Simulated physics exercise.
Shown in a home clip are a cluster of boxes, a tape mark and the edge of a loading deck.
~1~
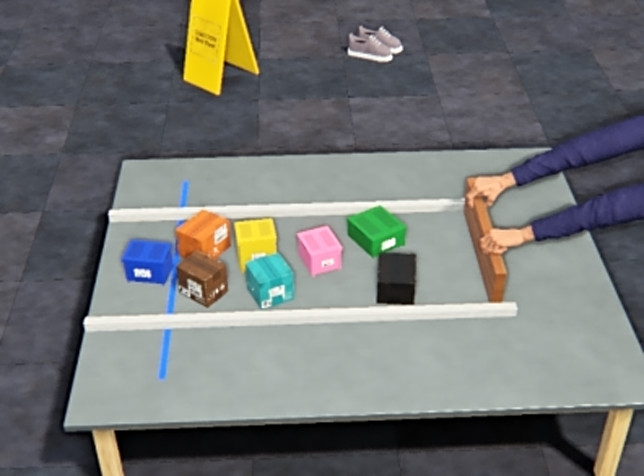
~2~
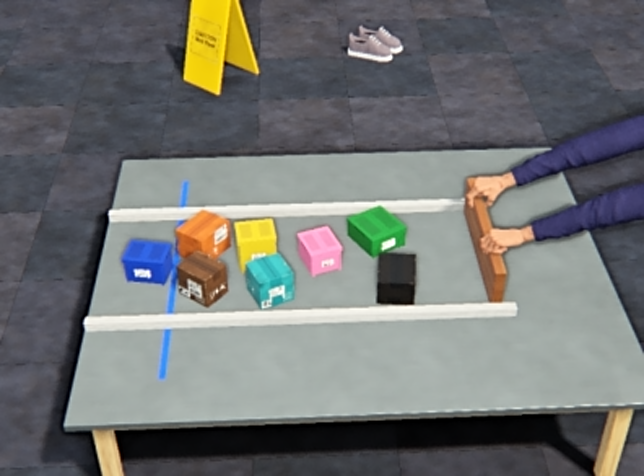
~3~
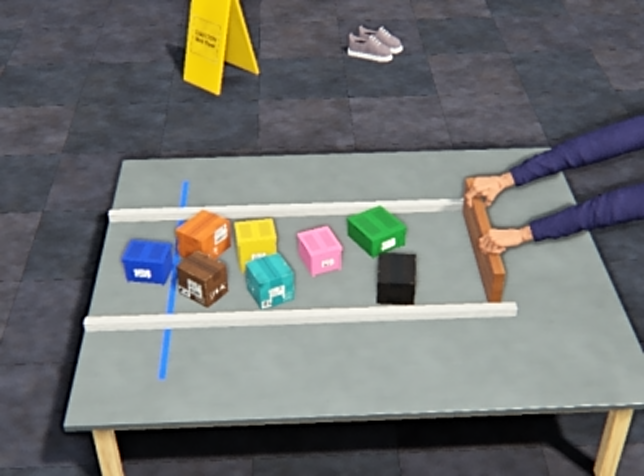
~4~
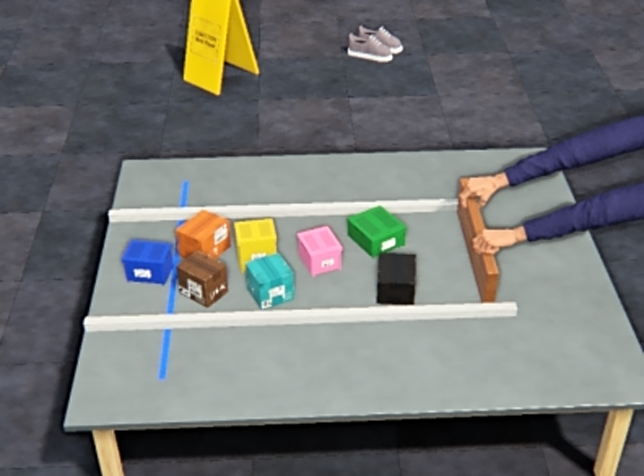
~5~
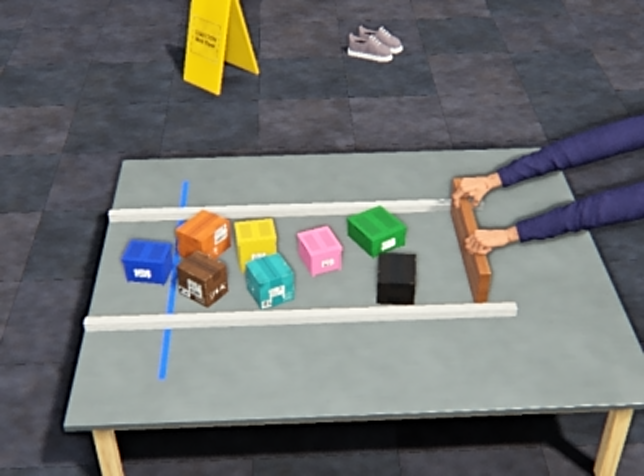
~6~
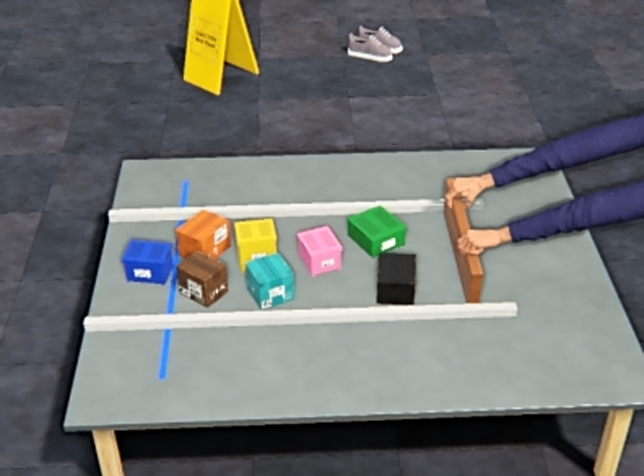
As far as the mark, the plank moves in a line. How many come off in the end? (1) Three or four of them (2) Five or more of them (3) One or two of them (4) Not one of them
(3) One or two of them.
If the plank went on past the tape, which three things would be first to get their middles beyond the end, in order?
First comes the brown parcel, followed by the blue tote, and then the orange parcel.
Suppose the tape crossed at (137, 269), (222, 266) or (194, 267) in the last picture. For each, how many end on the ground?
Going through them in order, you'd see 5, 0 and 0.
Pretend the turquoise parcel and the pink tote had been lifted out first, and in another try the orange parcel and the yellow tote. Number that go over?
That gives 1 for the first pair taken away and 1 for the second.
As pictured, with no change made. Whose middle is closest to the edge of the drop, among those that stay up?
The orange parcel winds up nearest.
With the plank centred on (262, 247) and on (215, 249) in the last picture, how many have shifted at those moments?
Up to then 8, and up to the other point 8.
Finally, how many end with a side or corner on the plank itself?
Well, it touches 3.
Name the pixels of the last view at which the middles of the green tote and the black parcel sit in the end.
Green tote at about (157, 230), black parcel at about (151, 290).
Soon after, none off yet; blue tote at rest near (148, 263); orange parcel at rest near (204, 238); brown parcel at rest near (202, 279).
By the end, the number that fall off is one or two; fallen, brown parcel and blue tote.
